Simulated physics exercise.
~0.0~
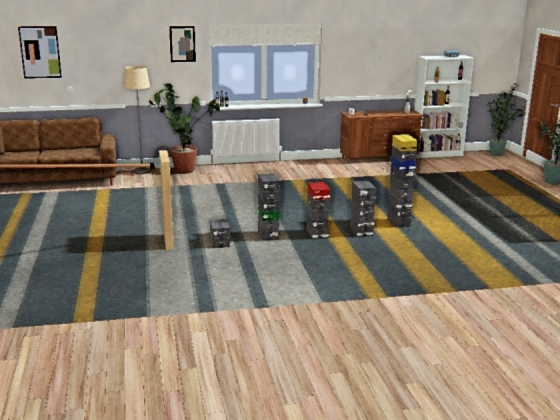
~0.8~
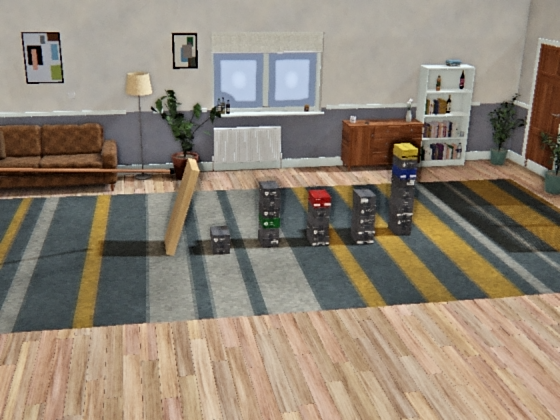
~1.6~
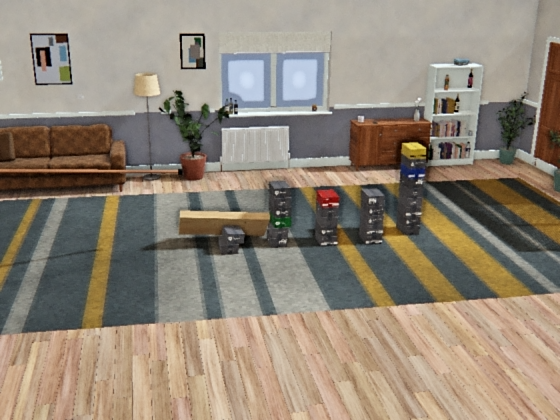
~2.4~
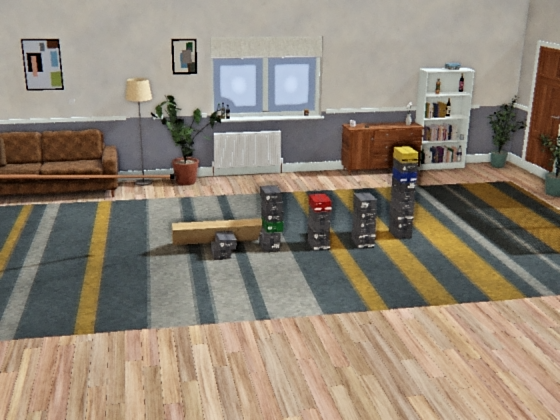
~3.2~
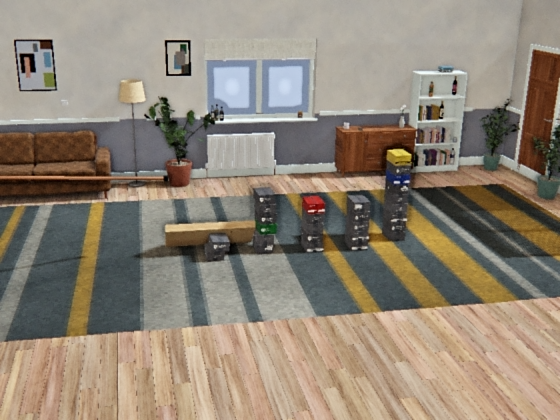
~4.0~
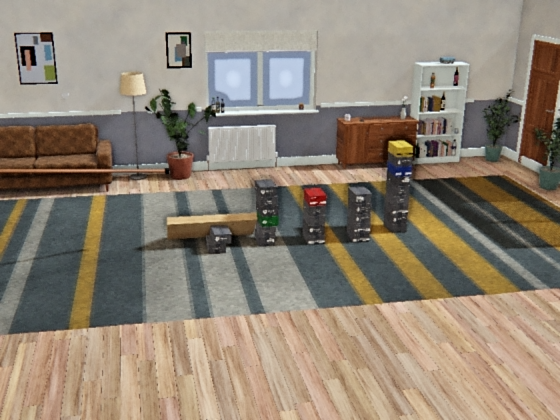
A tall wooden board standing on a striped rug tipped to the right and fell onto its side behind a small low stack of grey boxes, while the taller stacks beside it, with their green, red, blue and yellow boxes, all stayed standing.
